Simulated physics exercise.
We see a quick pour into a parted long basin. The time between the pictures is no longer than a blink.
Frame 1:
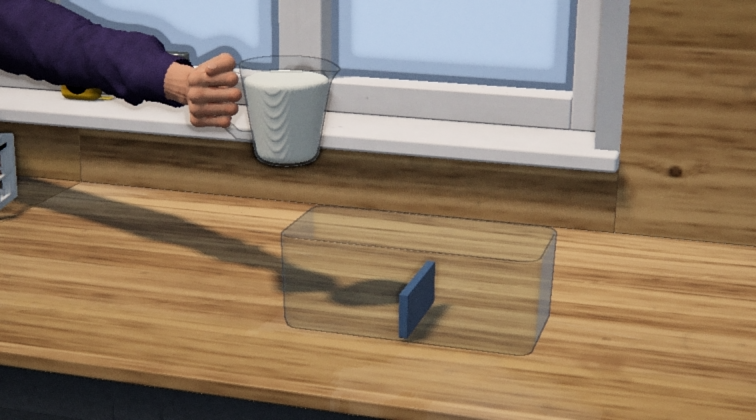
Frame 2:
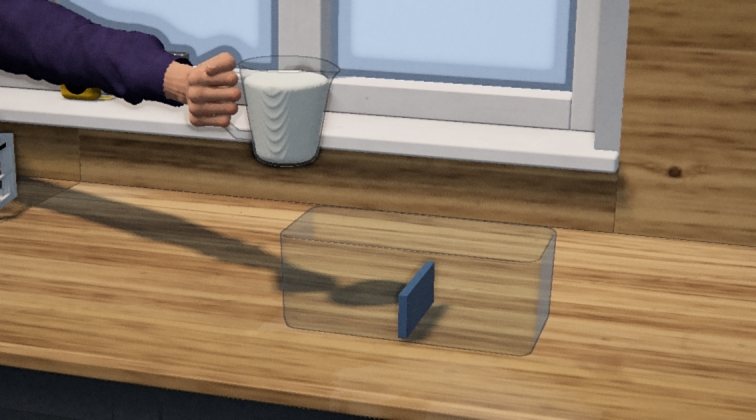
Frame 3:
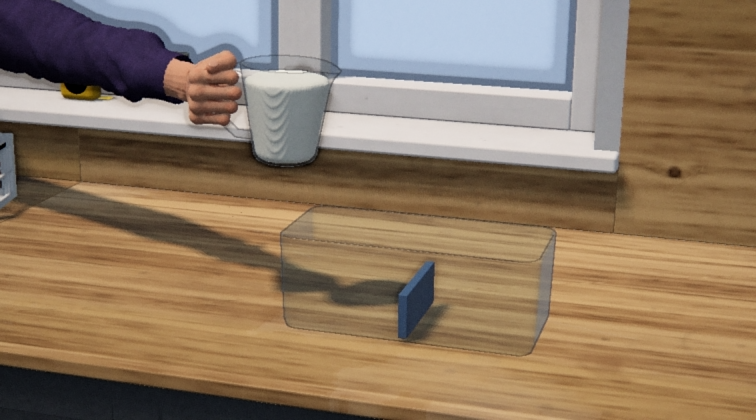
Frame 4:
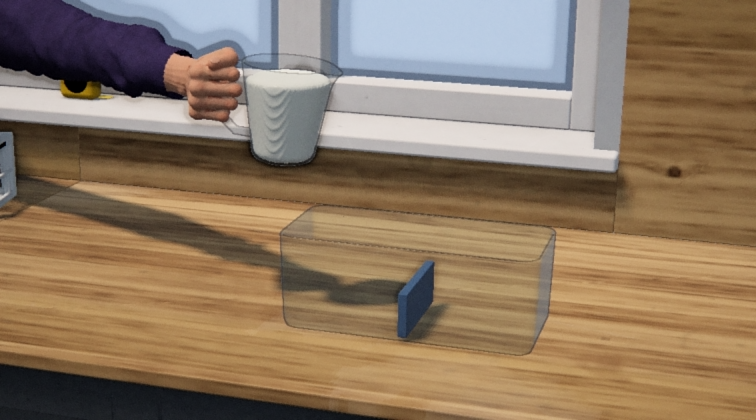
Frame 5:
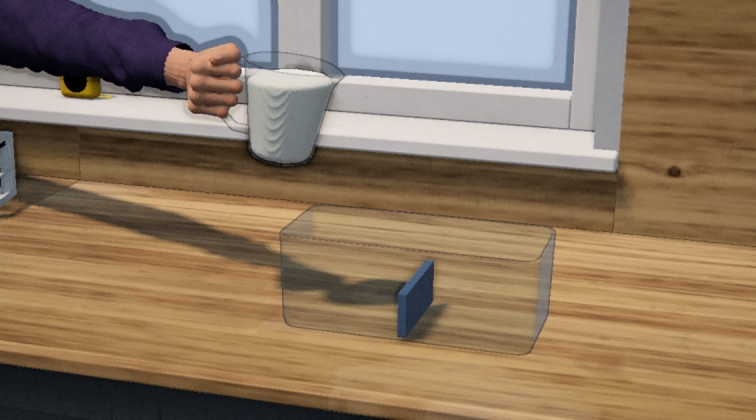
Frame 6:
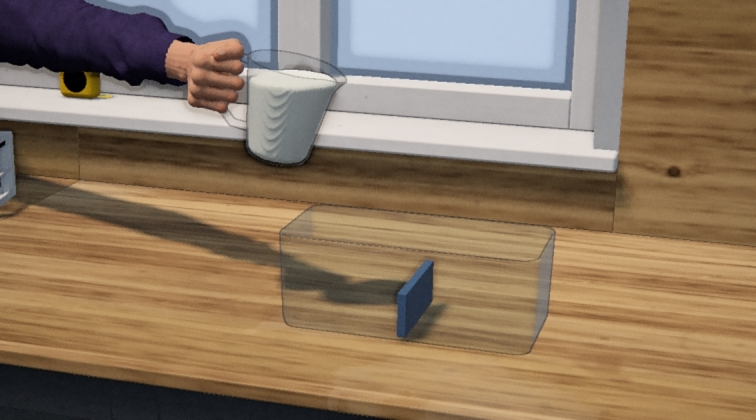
A hand in a dark purple sleeve holds a clear jug of white liquid at upper left, above a wooden counter before a white-framed window, seen from slightly above. Below and right of the jug sits a clear, long rectangular basin with a small upright blue wall inside, shadows stretching across the wood. The hand gradually tilts the jug slightly rightward, while the basin and camera stay still.
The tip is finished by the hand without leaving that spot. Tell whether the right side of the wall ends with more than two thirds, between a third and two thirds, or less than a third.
The share right of the wall ends up below a third.
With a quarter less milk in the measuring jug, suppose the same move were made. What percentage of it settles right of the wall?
Best guess: Around 0 %.
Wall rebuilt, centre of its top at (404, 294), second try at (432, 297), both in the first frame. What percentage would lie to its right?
That'd be about 40 percent for the first and about 5 percent for the other.
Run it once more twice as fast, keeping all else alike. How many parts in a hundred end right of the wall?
Some 5 per cent.
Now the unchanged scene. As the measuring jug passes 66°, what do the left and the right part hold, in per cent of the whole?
Left 10 per cent, right 0 per cent.
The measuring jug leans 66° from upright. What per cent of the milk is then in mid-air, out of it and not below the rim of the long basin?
It comes to 20 per cent or so.
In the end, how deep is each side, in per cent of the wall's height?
50 % left, 0 % right.
A moment on, the measuring jug is tipped part way and 71 per cent is still to pour, 10 is left of the wall and 0 right of it.
Next, the measuring jug is tipped right over and 11 per cent is still to pour, 71 is left of the wall and 5 right of it.
Then the measuring jug is tipped right over and 0 per cent is still to pour, 90 is left of the wall and 7 right of it.
Later the measuring jug is tipped right over and 0 per cent is still to pour, 90 is left of the wall and 7 right of it.
In the end 90 per cent lies left of the wall, 7 right of it and 3 outside.
